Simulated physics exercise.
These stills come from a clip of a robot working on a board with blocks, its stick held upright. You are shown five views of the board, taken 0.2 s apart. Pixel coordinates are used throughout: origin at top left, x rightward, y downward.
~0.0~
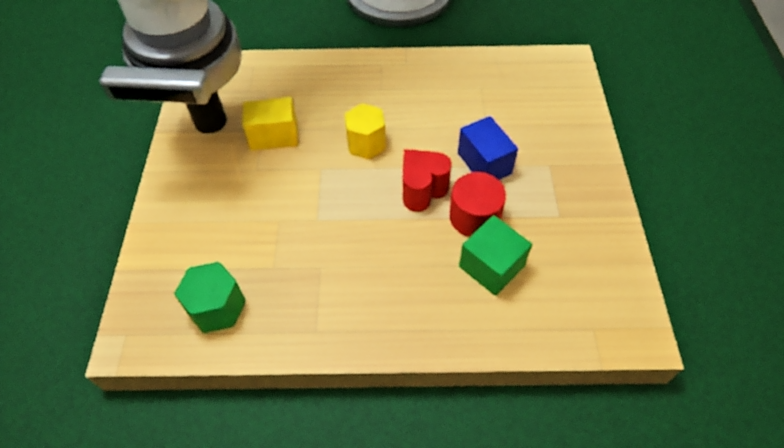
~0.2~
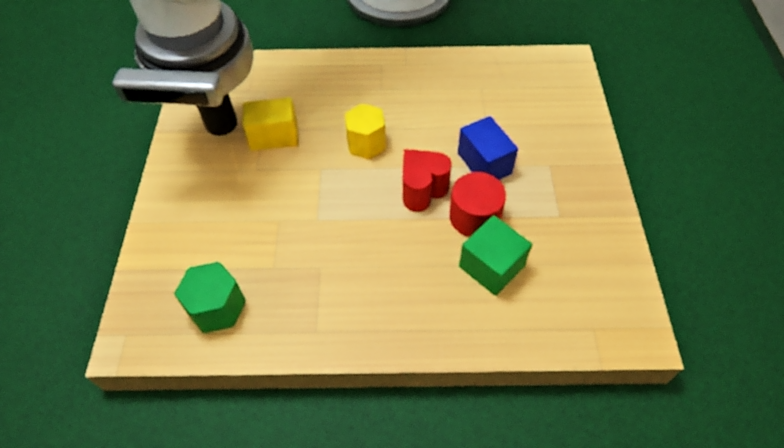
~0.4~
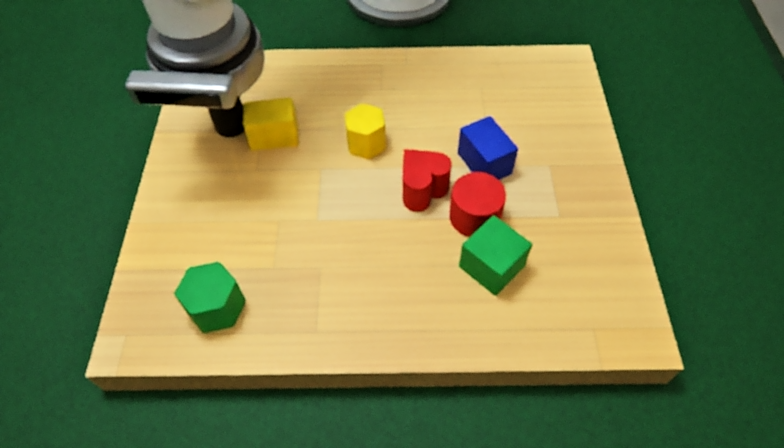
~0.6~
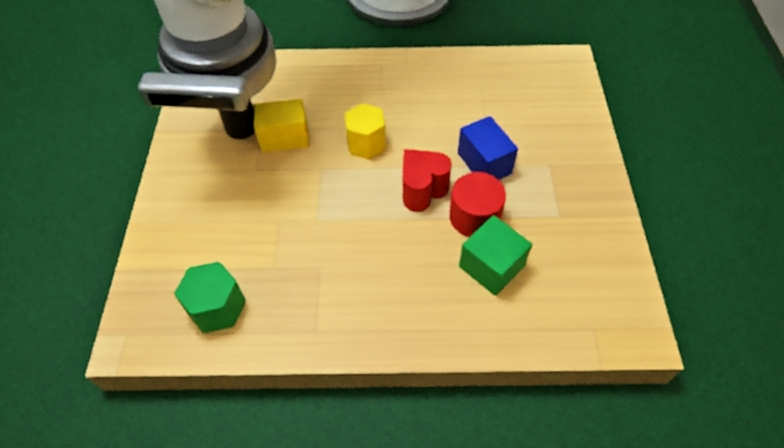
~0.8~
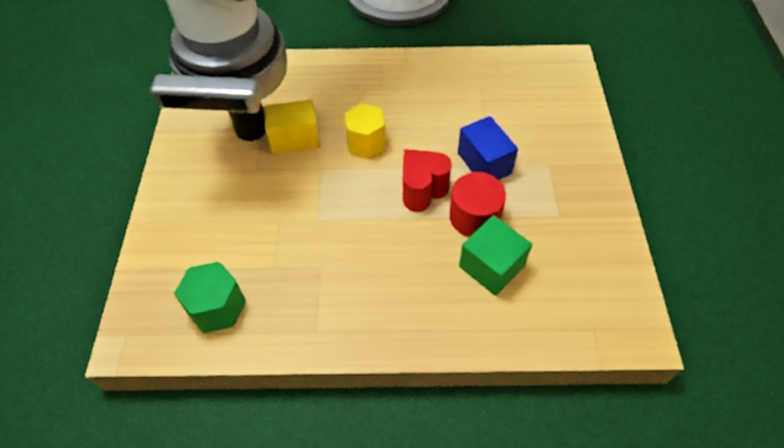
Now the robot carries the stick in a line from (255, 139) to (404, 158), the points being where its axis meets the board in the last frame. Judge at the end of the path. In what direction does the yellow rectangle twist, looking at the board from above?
Rotates counter-clockwise.
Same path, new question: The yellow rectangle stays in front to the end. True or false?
True - the claim holds.
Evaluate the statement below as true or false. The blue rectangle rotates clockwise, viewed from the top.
That is true.
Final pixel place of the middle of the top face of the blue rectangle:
My prediction: (511, 137).
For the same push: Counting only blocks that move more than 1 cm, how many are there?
My guess is at least three.
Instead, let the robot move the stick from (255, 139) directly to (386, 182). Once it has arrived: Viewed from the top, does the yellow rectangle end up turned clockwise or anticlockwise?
It goes round opposite to clock hands.
On the path given first. One third of the way, stick at (302, 136); yellow rectangle at (342, 119); yellow hexagon at (388, 119).
Two thirds of the way, stick at (352, 143); yellow rectangle at (394, 123); yellow hexagon at (440, 119).
At the end, stick at (404, 149); yellow rectangle at (446, 122), turned 30° anticlockwise; yellow hexagon at (486, 107), turned 30° anticlockwise; red heart unmoved; blue rectangle at (511, 137), turned 60° clockwise.
